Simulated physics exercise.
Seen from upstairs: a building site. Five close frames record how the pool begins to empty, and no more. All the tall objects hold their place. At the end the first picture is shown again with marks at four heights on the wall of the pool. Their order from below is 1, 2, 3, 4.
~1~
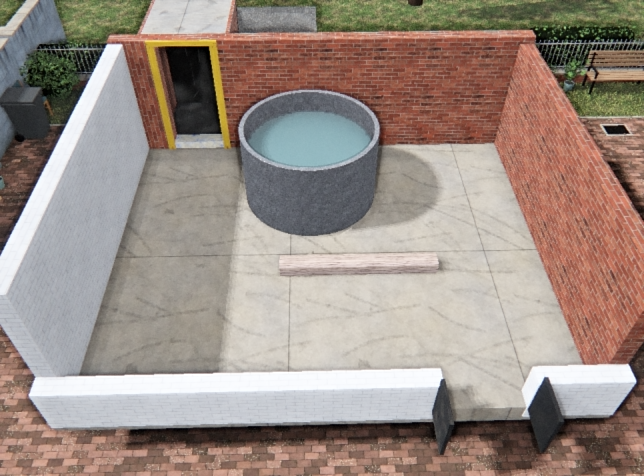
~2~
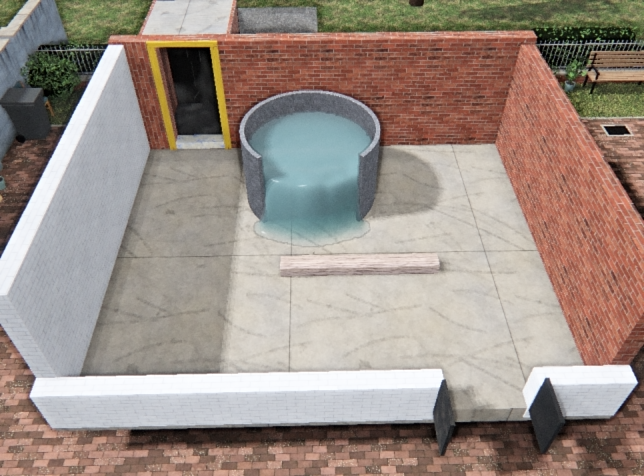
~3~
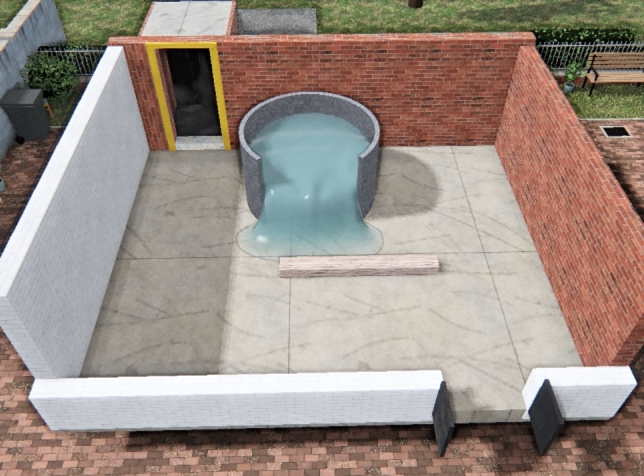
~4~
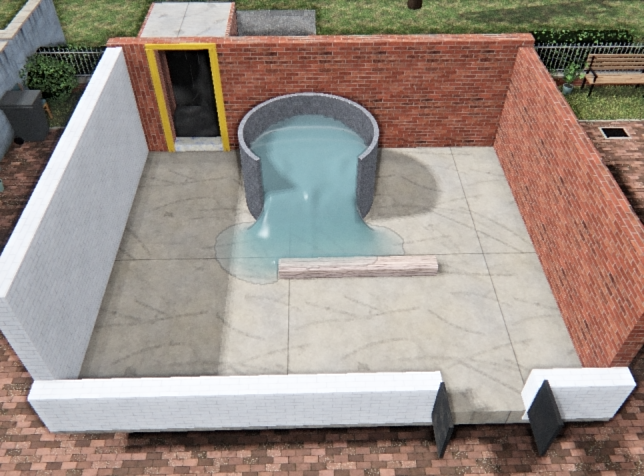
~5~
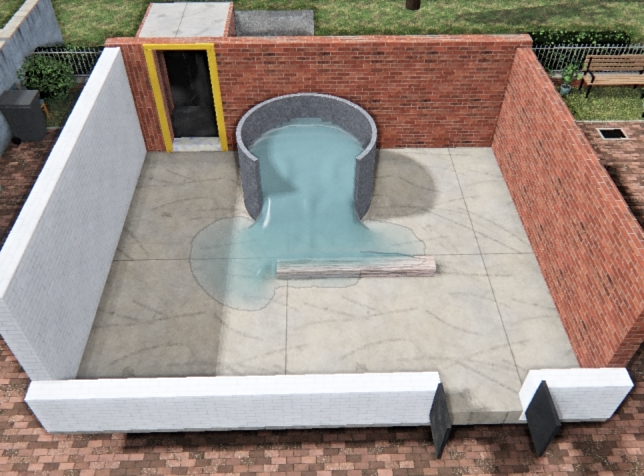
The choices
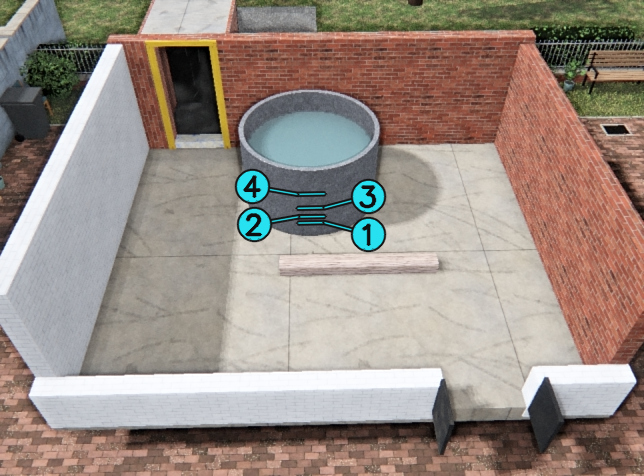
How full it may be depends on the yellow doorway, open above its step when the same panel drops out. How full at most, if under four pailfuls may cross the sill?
4 is the one.
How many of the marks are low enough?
All four.
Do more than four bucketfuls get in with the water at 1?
No, that is safe.
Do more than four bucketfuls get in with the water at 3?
No.
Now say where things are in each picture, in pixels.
The first frame shows water in the pool at rest, its middle at (310, 145); foot of the yellow doorway at (200, 148); open gate at (488, 365).
The second frame shows front seen at (365, 222), 2 % of the ground wet.
The third frame shows front seen at (244, 242), 4 % of the ground wet.
The fourth frame shows front seen at (222, 258), 8 % of the ground wet.
The fifth frame shows front seen at (424, 262), 14 % of the ground wet.
On the marked copy, 1 at (311, 222); 2 at (311, 216); 3 at (311, 208); 4 at (310, 194); from the bottom up 1, 2, 3, 4.
With 1, nothing gets over.
With 2, nothing gets over.
With 3, nothing gets over.
With 4, a bucket or two gets in.
